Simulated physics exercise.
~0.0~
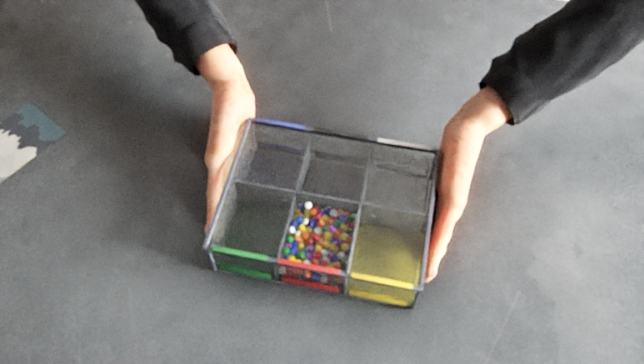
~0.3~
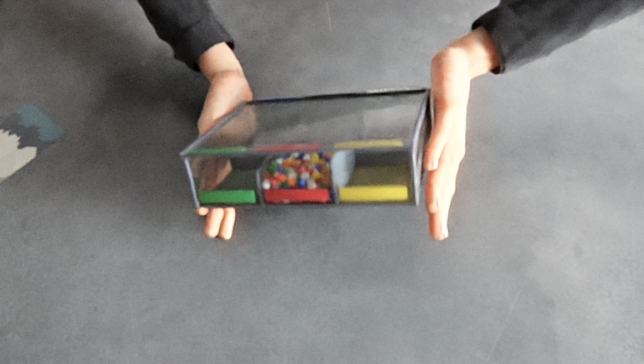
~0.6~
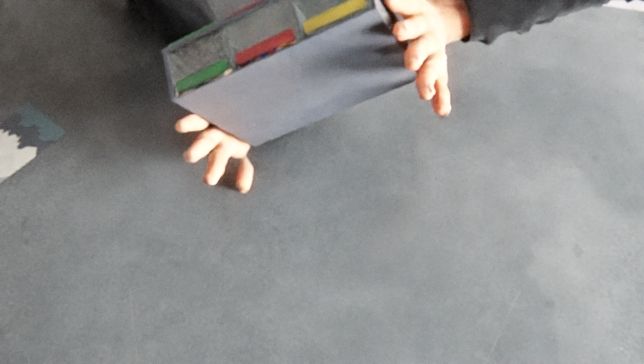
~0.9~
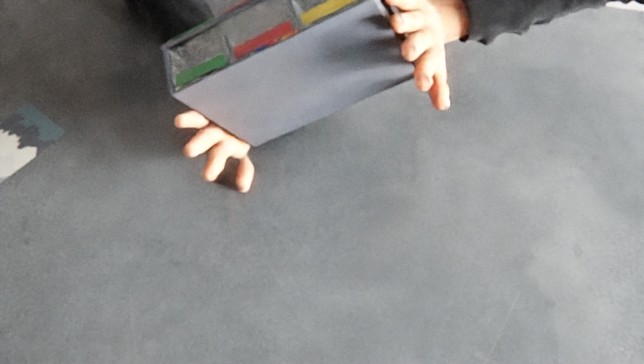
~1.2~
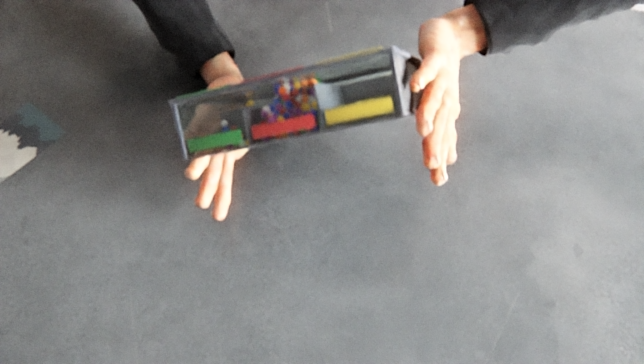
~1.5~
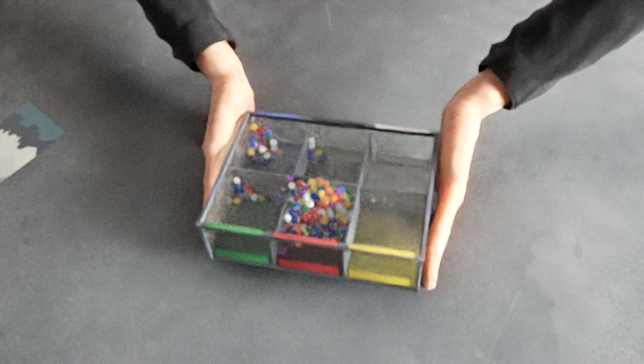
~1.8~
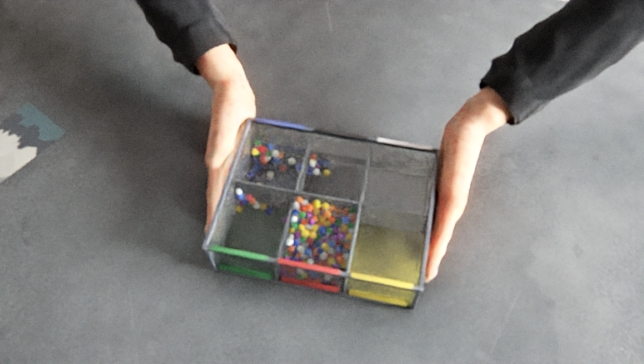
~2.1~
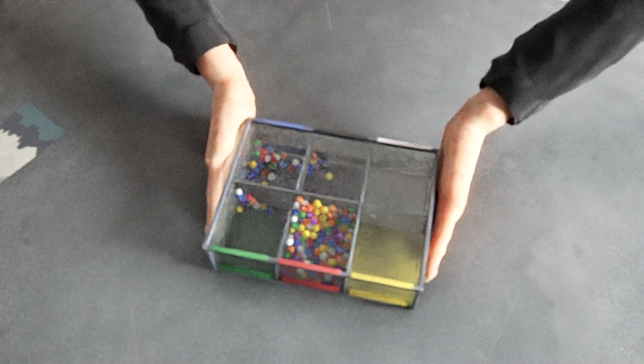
Two hands tip a divided box up and back, scattering some beads into neighbouring compartments.
